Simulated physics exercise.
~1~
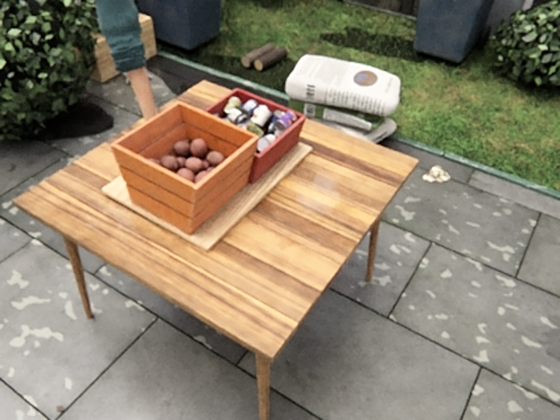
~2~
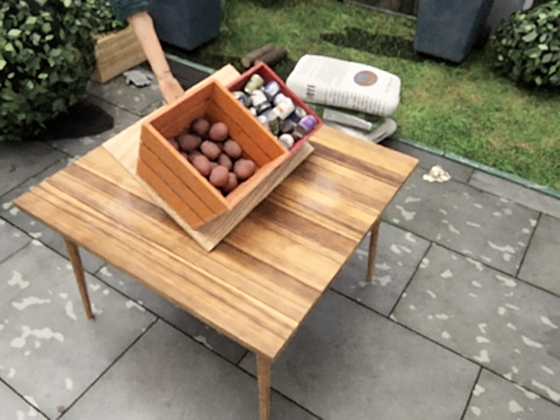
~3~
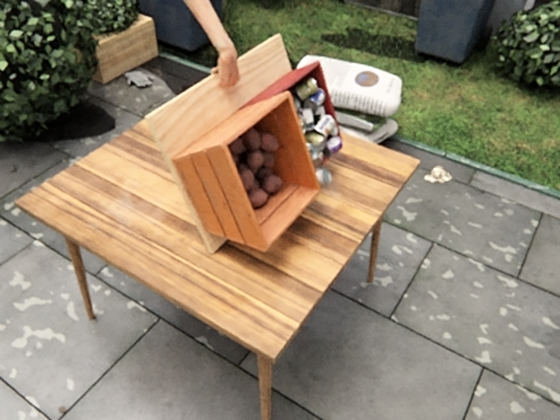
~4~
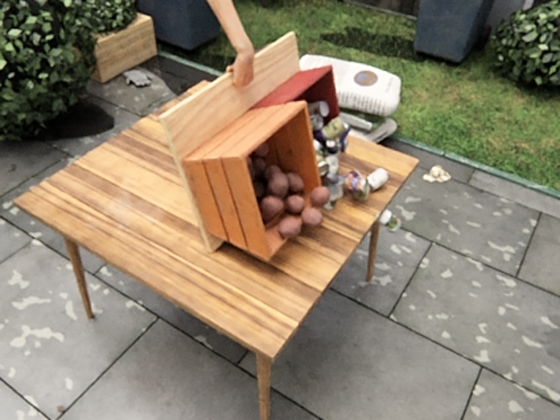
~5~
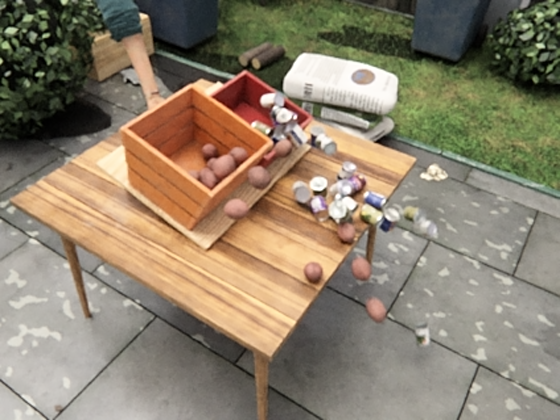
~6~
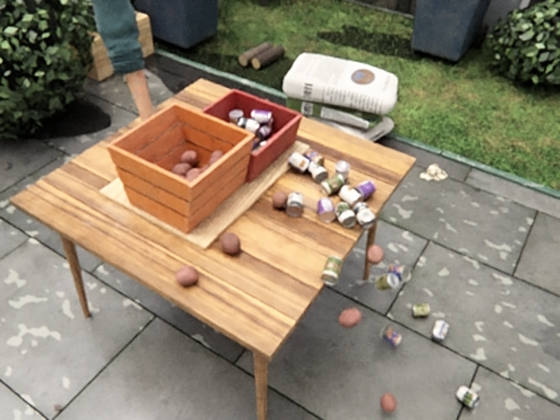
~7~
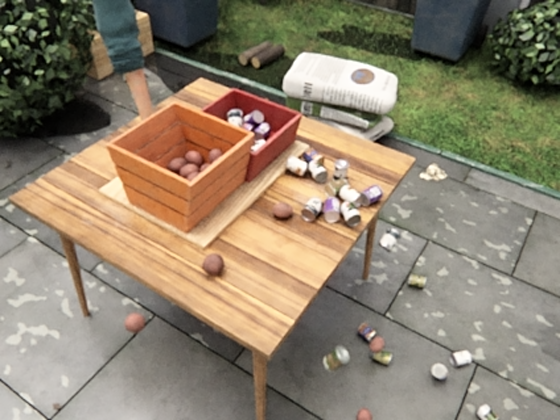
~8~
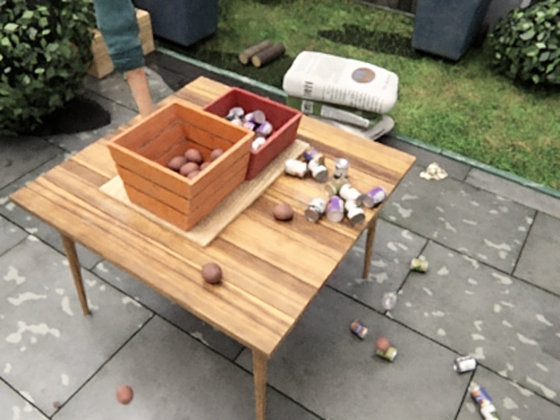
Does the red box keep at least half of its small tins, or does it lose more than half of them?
It loses more than half of them. Some tins stay inside the red box, but the larger share ends up scattered on the table and the paving.
